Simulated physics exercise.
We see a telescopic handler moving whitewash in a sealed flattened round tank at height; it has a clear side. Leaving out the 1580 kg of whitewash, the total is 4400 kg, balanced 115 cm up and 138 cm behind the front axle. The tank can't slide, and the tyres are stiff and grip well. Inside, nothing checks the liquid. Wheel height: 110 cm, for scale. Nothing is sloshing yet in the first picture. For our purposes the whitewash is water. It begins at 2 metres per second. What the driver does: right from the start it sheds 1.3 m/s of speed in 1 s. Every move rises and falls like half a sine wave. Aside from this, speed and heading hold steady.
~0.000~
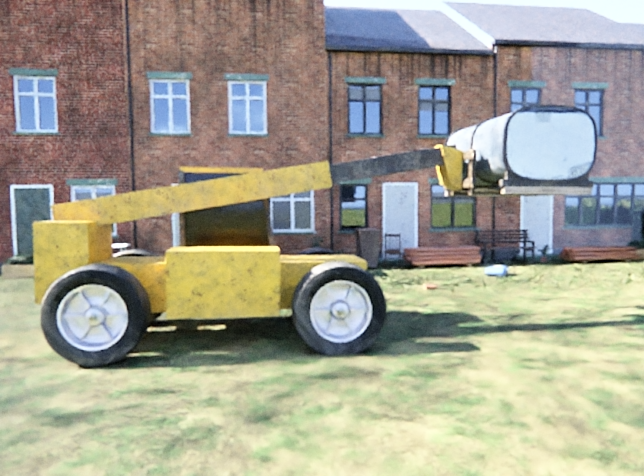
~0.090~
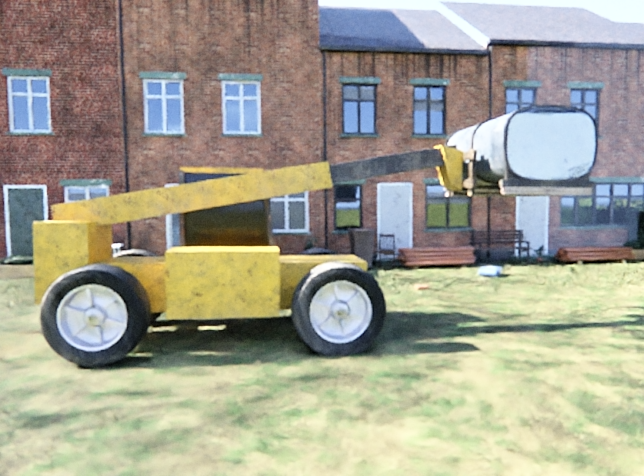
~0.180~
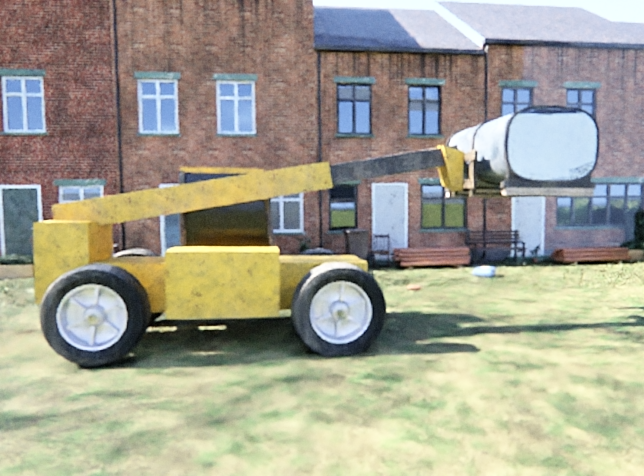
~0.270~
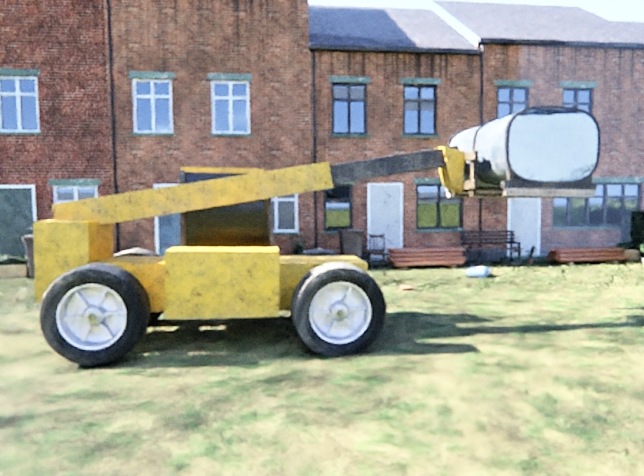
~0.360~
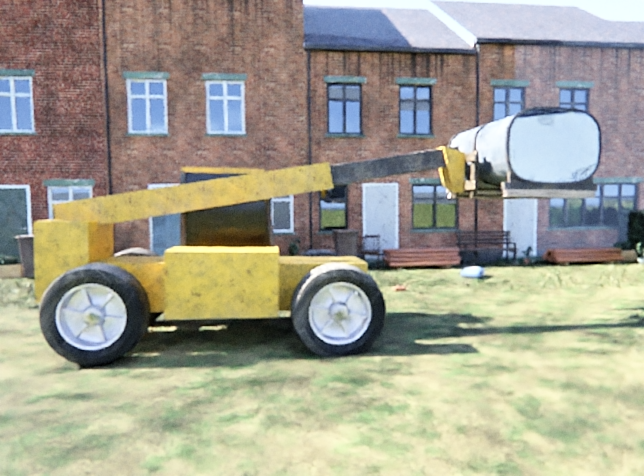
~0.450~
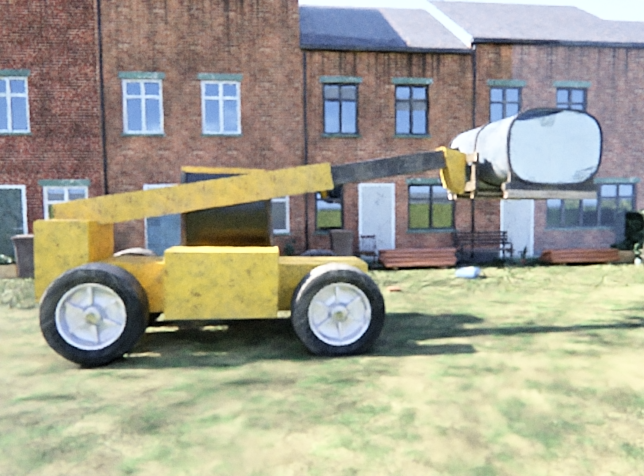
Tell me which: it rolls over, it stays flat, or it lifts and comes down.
Lifts and comes down.
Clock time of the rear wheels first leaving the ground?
It happens at roughly 0.55 s on the clock.
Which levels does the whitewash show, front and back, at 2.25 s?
About 78 cm in front and 72 cm behind.
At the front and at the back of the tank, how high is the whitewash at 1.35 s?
Front level 78 cm, back level 76 cm.
Then, 0.55 s in, the lean is 1° nose down, the rear 2 cm in the air; the liquid stands 77 cm on the front, 68 cm on the back.
Then, 1.00 s in, the lean is 2° nose down, the rear 6 cm in the air; the liquid stands 77 cm on the front, 73 cm on the back.
Then, 1.35 s in, the lean is 0°, the rear 2 cm in the air; the liquid stands 77 cm on the front, 75 cm on the back.
Then, 2.25 s in, the lean is 1° nose down, the rear 2 cm in the air; the liquid stands 77 cm on the front, 73 cm on the back.
Then, 3.98 s in, all wheels are down again; the highest lift was 6 cm and the largest lean 2°.
